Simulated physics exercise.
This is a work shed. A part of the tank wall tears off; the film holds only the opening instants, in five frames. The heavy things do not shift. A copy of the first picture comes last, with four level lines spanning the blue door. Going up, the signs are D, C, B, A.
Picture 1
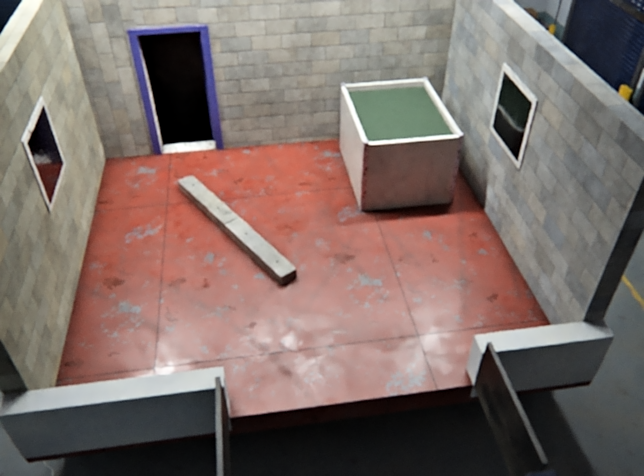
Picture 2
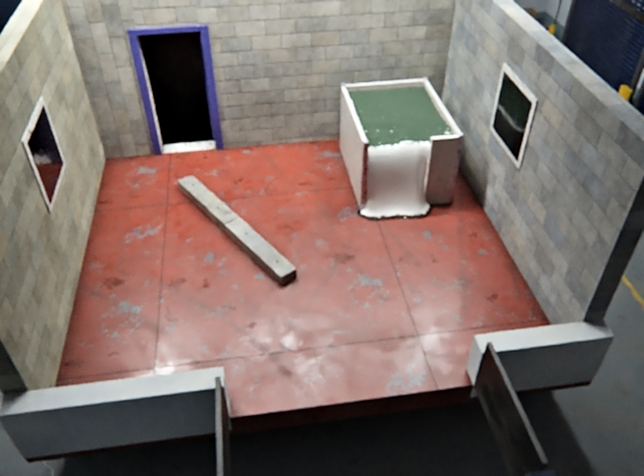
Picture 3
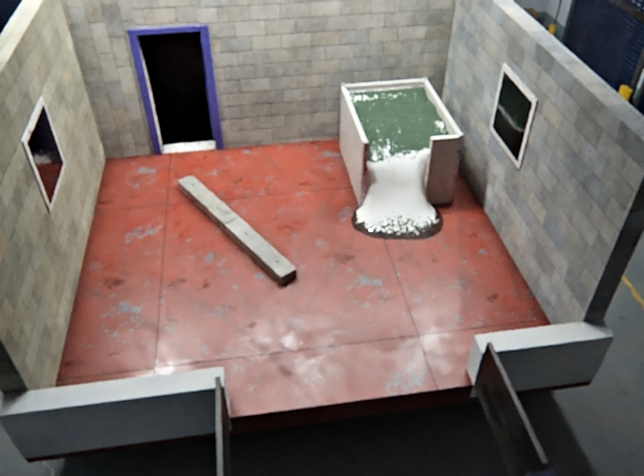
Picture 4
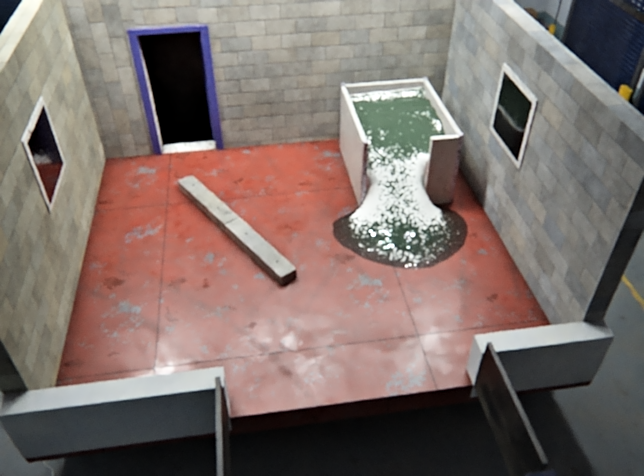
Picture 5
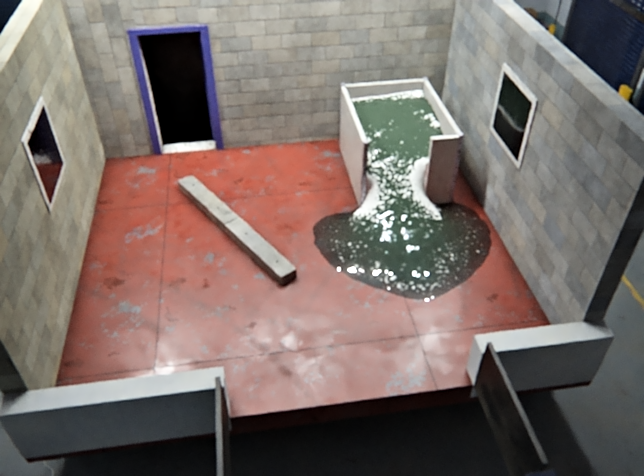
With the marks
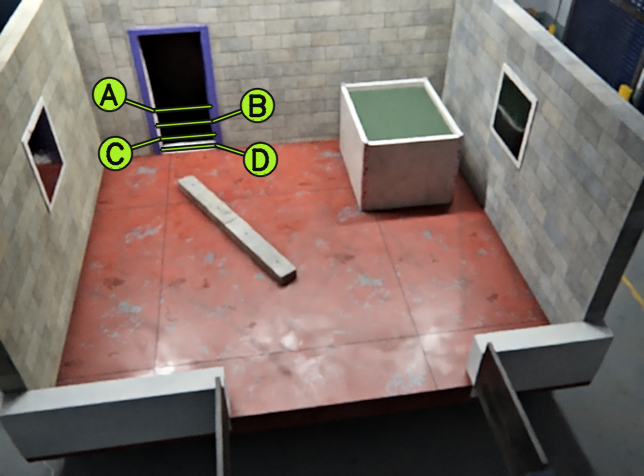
Green water pouring from an opening in the front of a tank and spreading across the red floor of a shed.
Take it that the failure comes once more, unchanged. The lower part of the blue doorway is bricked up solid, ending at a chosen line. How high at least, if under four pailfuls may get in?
The answer is line D.
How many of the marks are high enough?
All of the four.
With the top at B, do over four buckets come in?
No.
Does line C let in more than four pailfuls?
No, not at all.
On the marked copy, A at (182, 108); B at (185, 123); C at (187, 136); D at (189, 147); from the bottom up D, C, B, A.
With A, nothing gets over.
With B, nothing gets over.
With C, nothing gets over.
With D, nothing gets over.
